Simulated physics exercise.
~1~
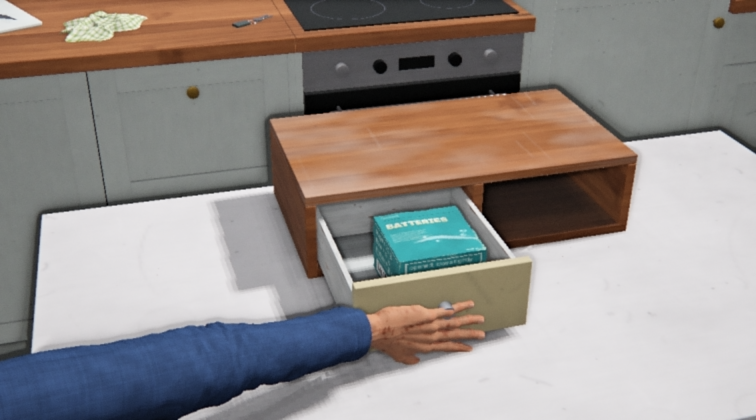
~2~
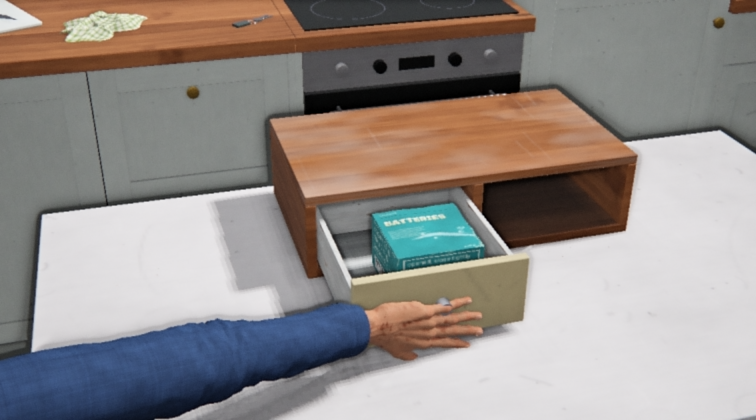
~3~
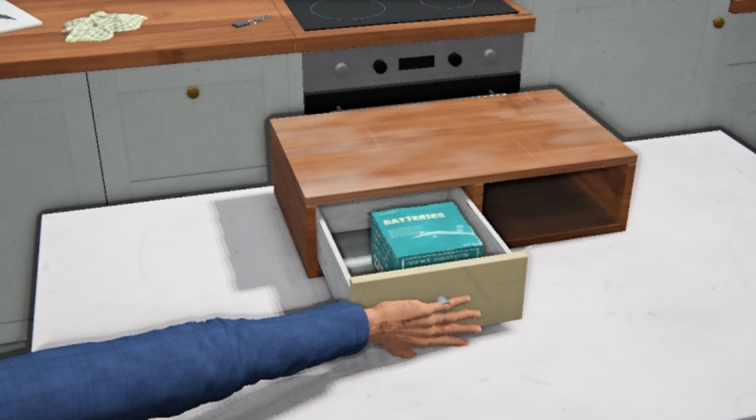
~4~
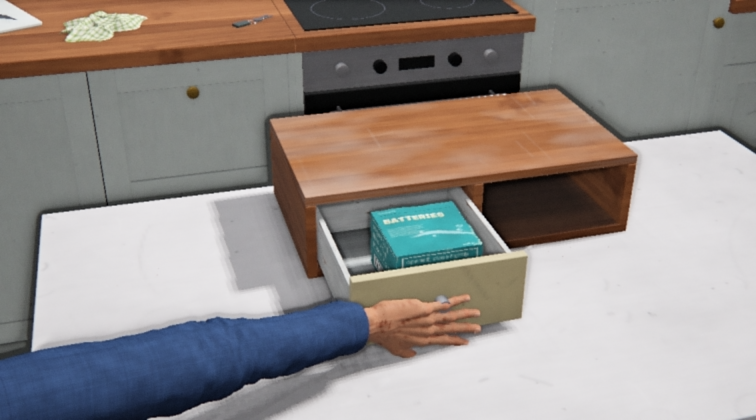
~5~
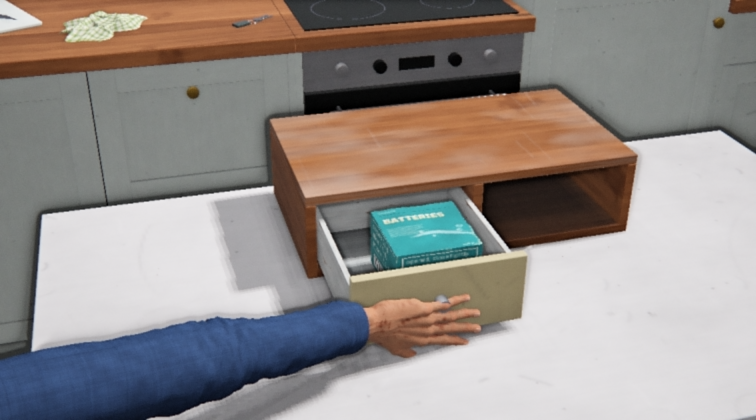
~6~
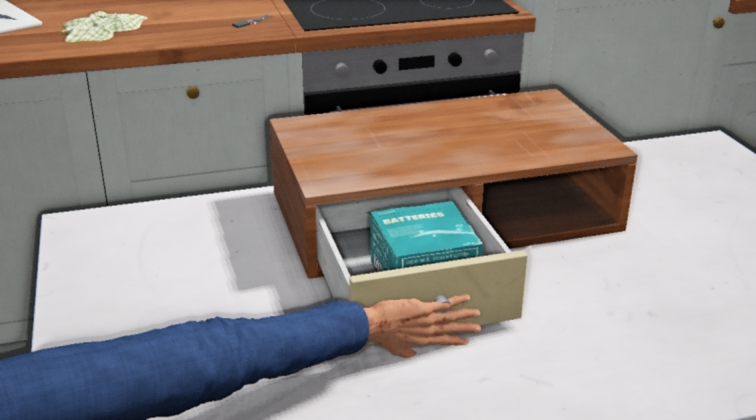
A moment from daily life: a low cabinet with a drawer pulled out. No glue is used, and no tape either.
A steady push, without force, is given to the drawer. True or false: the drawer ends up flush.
True.
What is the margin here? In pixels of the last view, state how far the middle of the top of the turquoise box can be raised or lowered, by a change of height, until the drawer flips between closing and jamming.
Move it 8 pixels upward and it flips.
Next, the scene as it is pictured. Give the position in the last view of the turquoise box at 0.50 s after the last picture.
Its middle should be about (408, 226).
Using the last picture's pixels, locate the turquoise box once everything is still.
Roughly at (384, 188).
Then, 0.50 s later than the last frame, drawer about half in.
When it is over, the drawer goes all the way in.
